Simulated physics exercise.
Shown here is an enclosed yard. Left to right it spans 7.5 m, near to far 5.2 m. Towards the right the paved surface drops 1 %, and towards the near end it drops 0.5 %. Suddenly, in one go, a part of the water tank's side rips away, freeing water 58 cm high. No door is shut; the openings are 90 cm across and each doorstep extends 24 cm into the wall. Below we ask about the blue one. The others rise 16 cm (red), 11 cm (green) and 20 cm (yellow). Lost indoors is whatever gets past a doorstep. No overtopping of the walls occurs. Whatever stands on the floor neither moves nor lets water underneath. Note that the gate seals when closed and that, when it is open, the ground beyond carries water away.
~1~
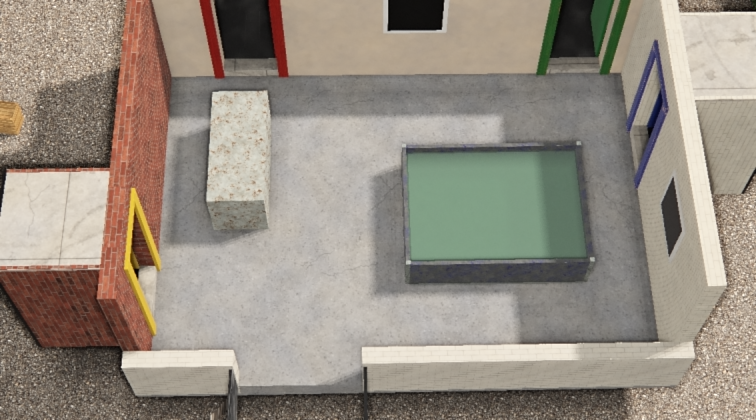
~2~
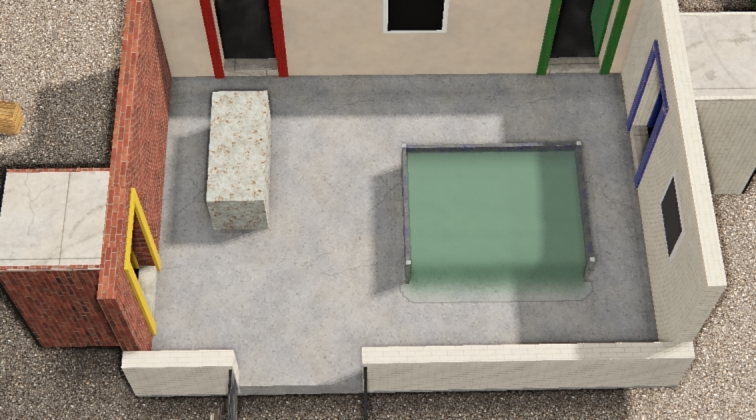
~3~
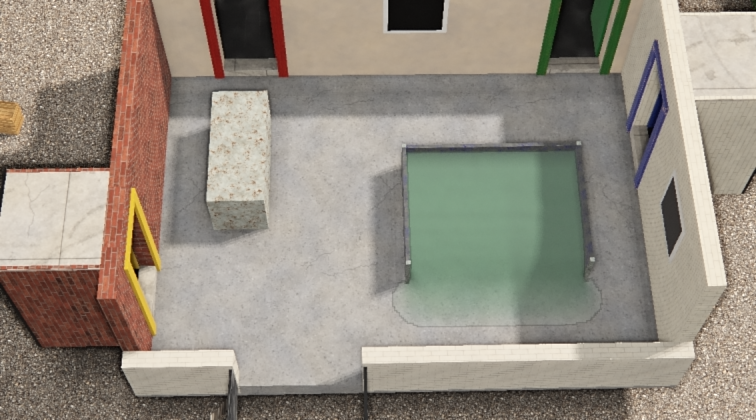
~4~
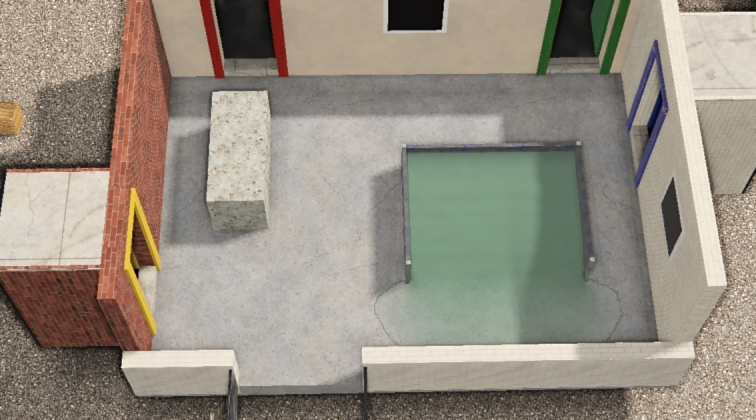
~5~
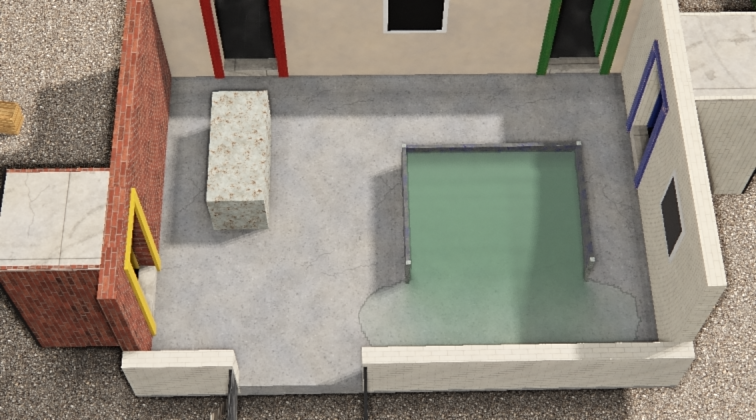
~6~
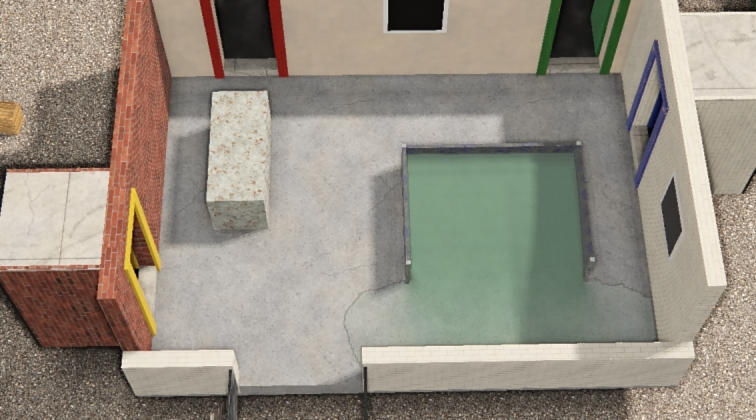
At first, greenish water sits still in a rectangular tank on the right side of a walled grey yard, near a speckled block. Then the tank's near side gives way and water pours out, spreading across the floor to the near wall and fanning out to the left and right.
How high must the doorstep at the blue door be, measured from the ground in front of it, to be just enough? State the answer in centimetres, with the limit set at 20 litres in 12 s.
About 5.5 cm.
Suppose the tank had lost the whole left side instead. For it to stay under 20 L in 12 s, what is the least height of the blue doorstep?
About 8.5 cm.
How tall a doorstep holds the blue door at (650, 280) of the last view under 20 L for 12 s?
It needs about 20 cm.
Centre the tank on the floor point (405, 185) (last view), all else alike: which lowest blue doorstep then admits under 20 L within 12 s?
A height near 7.0 cm.
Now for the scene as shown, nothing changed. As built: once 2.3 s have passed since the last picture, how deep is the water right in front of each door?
In cm - blue: 5, red: 0, green: 0, yellow: 17.
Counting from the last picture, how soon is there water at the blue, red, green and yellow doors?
Blue at 1.8 seconds, red at 4.5 seconds, green at 2.4 seconds, yellow at 2.0 seconds.
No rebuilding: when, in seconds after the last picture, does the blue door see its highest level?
Roughly 9.5 s.
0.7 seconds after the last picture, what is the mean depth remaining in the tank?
The mean depth is roughly 29 cm.
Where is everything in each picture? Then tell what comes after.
The first frame shows still water, 58 cm deep, in the water tank at (495, 204); the blue door at (645, 123) is dry.
In the second frame, the gap is at (497, 274), the front 0.3 m out at (412, 296); the back of the water tank holds 58 cm.
In the third frame, the front is at (425, 322), 0.7 m from the gap at (497, 275); 1.9 m2 of floor is wet, 58 cm left at the back.
In the fourth frame, water pours out at (497, 275) and has run 1.2 m, to a hidden place; about 10 cm deep outside, 58 cm at the back.
In the fifth frame, water pours out at (497, 275) and has run 1.4 m, to a hidden place; about 10 cm deep outside, 53 cm at the back.
In the sixth frame, the gap is at (497, 275), the front 1.6 m out at a hidden place; the back of the water tank holds 48 cm; 2.4 m in a straight line remain to the blue door at (645, 123).
Then, 0.7 s after the last picture water covers 20 % of the floor, deepest (49 cm) near (655, 364); it has not reached the blue door.
Then, 2.3 s after the last picture water covers 55 % of the floor, deepest (35 cm) near (643, 364); 5 cm at the blue door, 0 litres in over its 22 cm doorstep.
Then, 11.3 s after the last picture water covers 95 % of the floor, deepest (12 cm) near (487, 81); 8 cm at the blue door, 0 litres in over its 22 cm doorstep.
At the blue door as built, the water peaked near 10 cm, 9.5 s after the last picture.
With a doorstep of 4.5 cm, 35 litres would have come in within the 12 s; with 6 cm, 16 litres. So under 20 litres takes about 5.5 cm.
